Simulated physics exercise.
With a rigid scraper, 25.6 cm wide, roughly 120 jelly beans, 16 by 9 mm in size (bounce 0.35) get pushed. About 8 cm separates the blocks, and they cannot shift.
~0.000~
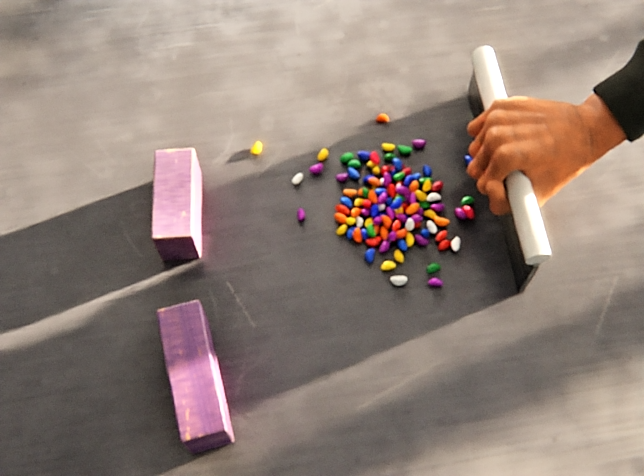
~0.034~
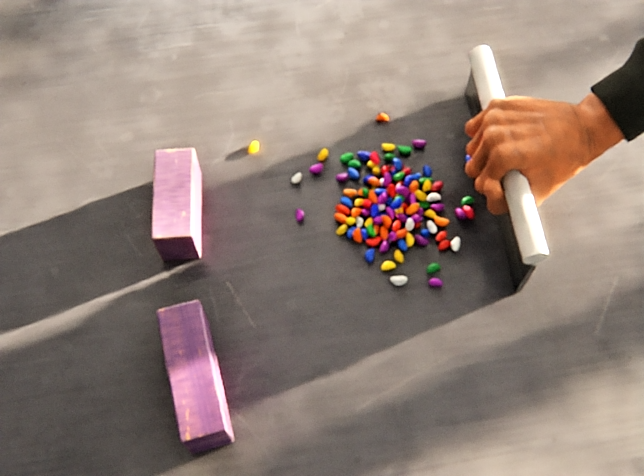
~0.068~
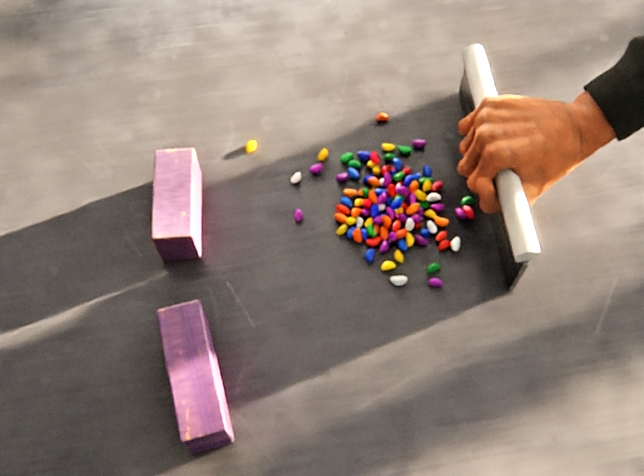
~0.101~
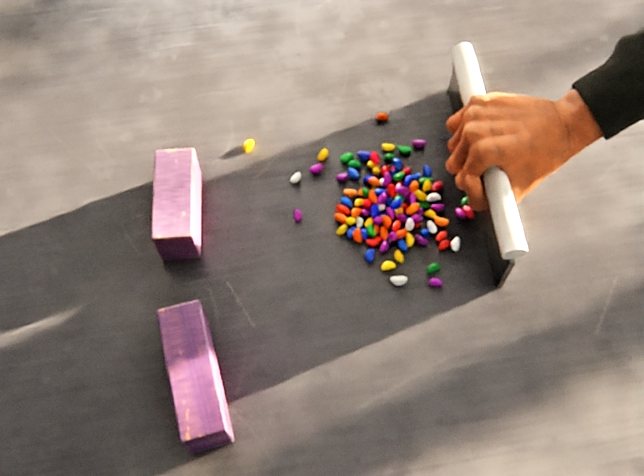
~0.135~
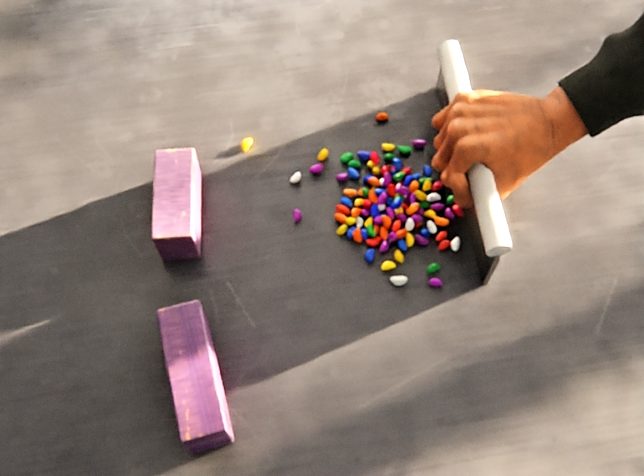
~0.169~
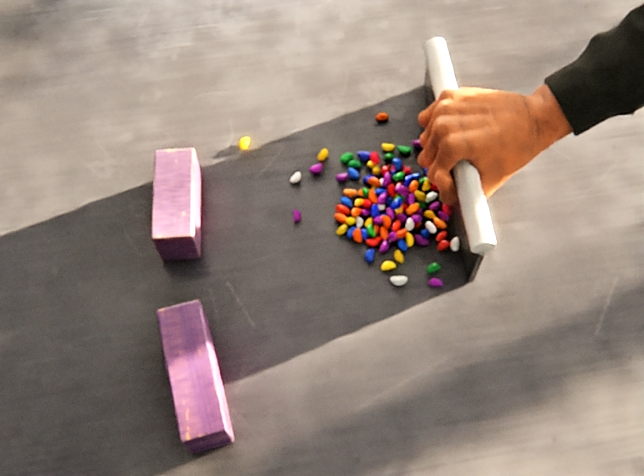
A hand in a dark sleeve grips a white-topped scraper at the right of a grey surface crossed by broad shadows, seen from above by a still camera. Many multicoloured jelly beans lie scattered near the centre, with two purple blocks standing at the left. The hand slides the scraper leftward and slightly away, slowly then faster, reaching the pile's right edge and shifting a few beans while most stay put.
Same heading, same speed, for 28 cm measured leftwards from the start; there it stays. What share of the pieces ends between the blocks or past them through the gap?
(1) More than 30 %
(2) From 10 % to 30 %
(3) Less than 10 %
Option 3: Less than 10 %.
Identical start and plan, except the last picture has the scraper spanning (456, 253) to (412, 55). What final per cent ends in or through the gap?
Through 5.
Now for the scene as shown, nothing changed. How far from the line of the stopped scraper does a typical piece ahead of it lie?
Roughly 3 cm.
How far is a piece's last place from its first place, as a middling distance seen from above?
It comes to about 22 cm.
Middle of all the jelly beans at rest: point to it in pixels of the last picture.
Around (209, 190).
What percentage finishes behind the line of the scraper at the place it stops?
Some 20 per cent.
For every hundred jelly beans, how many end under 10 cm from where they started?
Close to 5 per cent, by my estimate.
After 0.46 s, scraper 18 cm from its start, spill 19 cm wide; round the far block 15 %, held up before the blocks 85 %.
Then, at 0.75 s, scraper 30 cm from its start, spill 25 cm wide; round the far block 40 %, held up before the blocks 60 %.
After 1.00 s, scraper 31 cm from its start, spill 28 cm wide; round the far block 45 %, held up before the blocks 55 %.
In the end, at 2.4 s, in or through the gap 0 %, round the near block 0 %, round the far block 40 %, held up before the blocks 55 %.
